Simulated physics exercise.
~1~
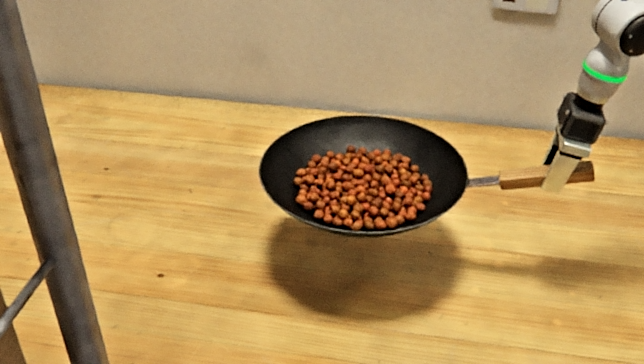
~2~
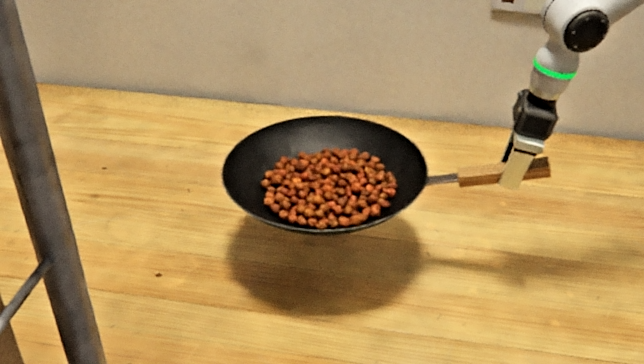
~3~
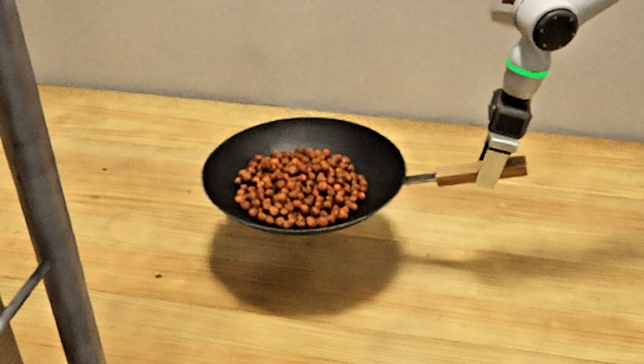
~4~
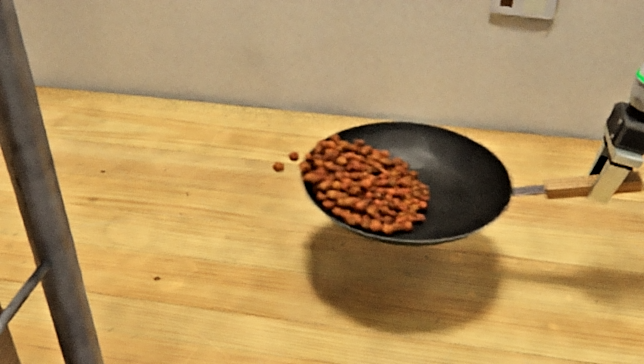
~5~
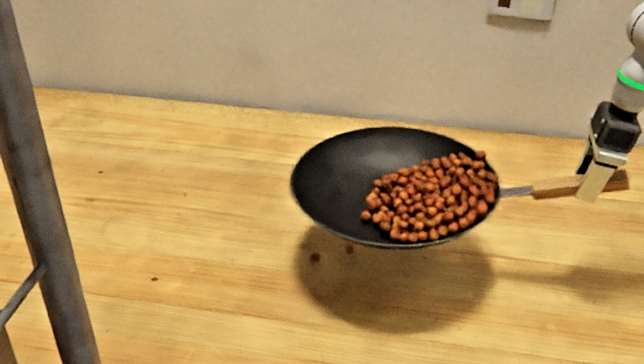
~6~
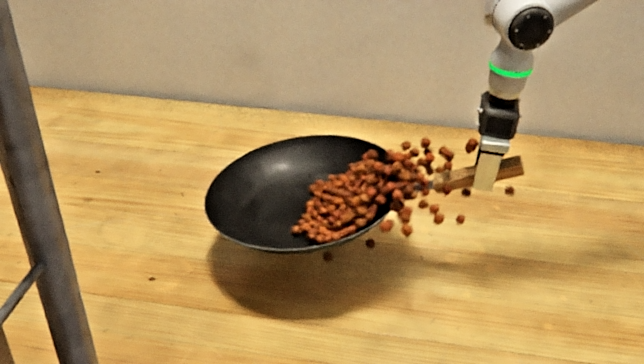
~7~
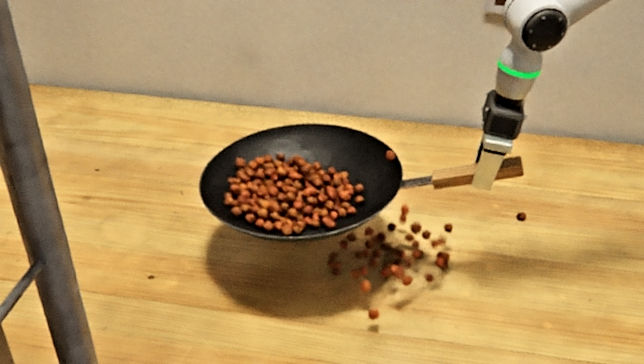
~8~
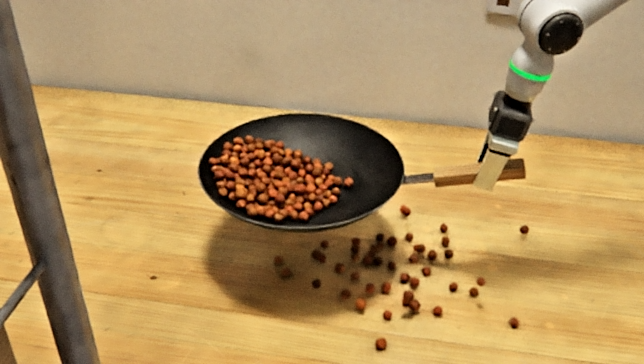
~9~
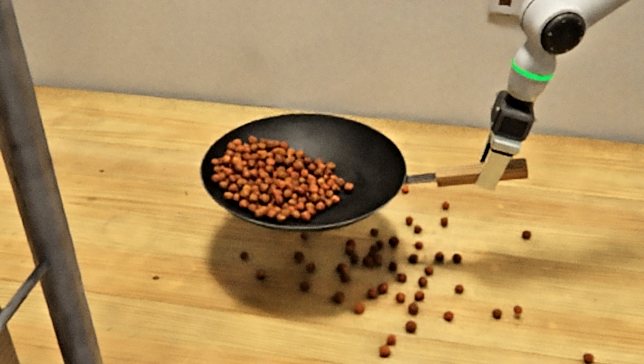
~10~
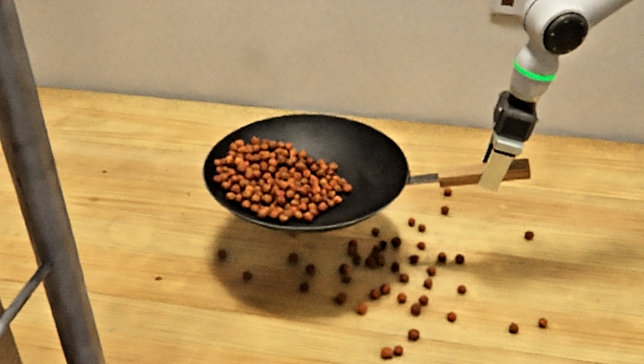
The footage shows a robot arm holding a black wok of reddish-brown hazelnuts above a wooden table, moving it left, right, then left again. Many nuts spill over the handle side and scatter on the table, while most remain in the wok, which ends almost still.
